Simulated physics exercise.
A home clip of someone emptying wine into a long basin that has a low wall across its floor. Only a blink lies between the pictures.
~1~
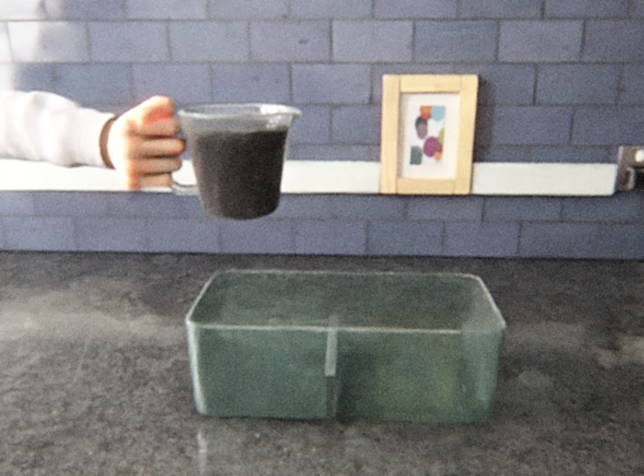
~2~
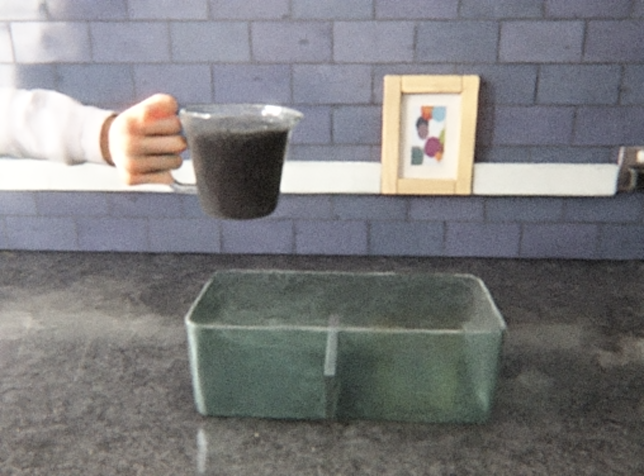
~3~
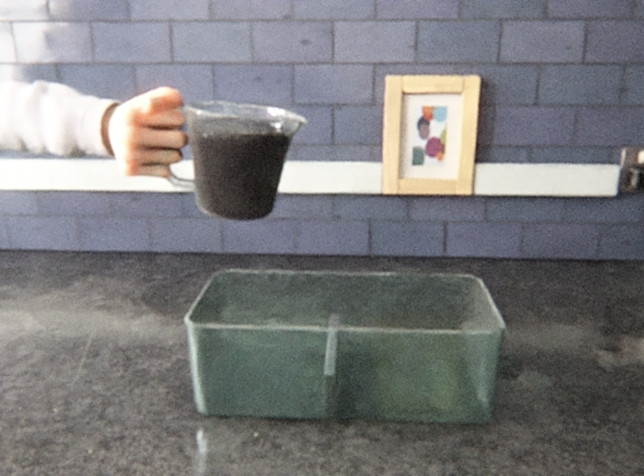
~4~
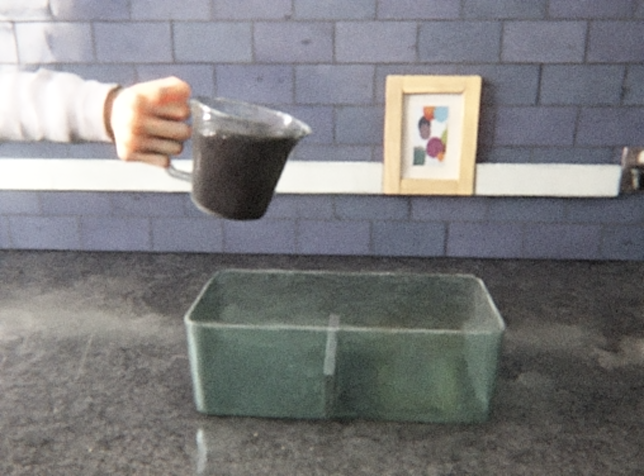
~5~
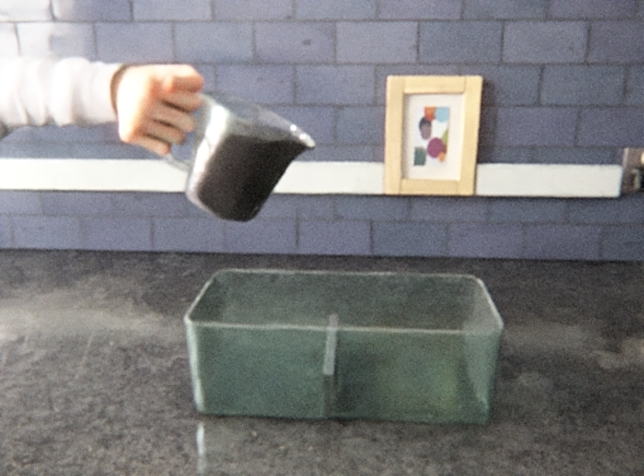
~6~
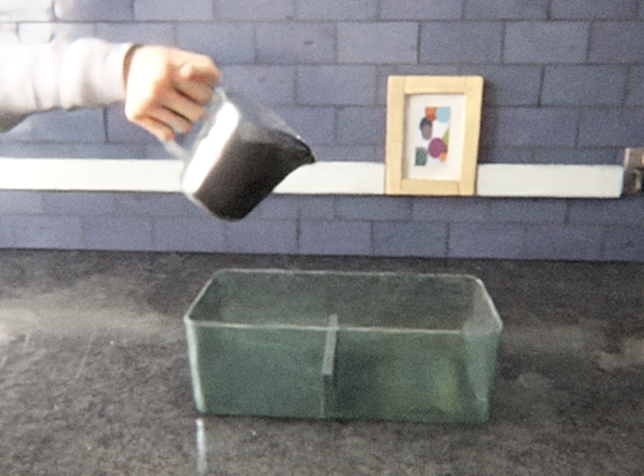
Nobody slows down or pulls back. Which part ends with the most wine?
It is the right-hand one.
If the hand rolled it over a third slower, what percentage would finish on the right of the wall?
Close to 85 per cent.
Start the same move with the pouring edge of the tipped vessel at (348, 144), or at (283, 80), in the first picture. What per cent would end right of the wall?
About 95 and 60 per cent.
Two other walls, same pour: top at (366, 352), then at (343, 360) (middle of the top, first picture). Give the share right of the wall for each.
First some 25, then 65 per cent.
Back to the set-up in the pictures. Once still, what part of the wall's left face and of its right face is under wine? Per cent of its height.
Left: 10 %. Right: 40 %.
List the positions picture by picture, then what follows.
It leans 0°; its right rim is at (302, 112); the wine meets the walls at (190, 125) and (289, 126); the long basin's rim runs from (201, 297) to (492, 302); the wall's top is at (333, 343), in the first picture.
It leans 2°; its right rim is at (304, 115); the wine meets the walls at (191, 124) and (290, 127), in the second picture.
It leans 7°; its right rim is at (307, 121); the wine meets the walls at (194, 122) and (292, 130), in the third picture.
It leans 15°; its right rim is at (312, 131); the wine meets the walls at (199, 119) and (296, 133), in the fourth picture.
It leans 25°; its right rim is at (316, 146); the wine meets the walls at (201, 133) and (306, 141), in the fifth picture.
It leans 37°; its right rim is at (318, 163); the wine meets the walls at (196, 144) and (316, 154); 1 per cent is over the edge, in the sixth picture.
A moment on, the tilt is 104° and 38 per cent is still to pour, 0 is left of the wall and 25 right of it.
Next, the tilt is 107° and 5 per cent is still to pour, 12 is left of the wall and 67 right of it.
Then the tilt is 107° and 0 per cent is still to pour, 16 is left of the wall and 78 right of it.
Later the tilt is 107° and 0 per cent is still to pour, 18 is left of the wall and 78 right of it.
In the end 18 per cent lies left of the wall, 78 right of it and 4 outside.
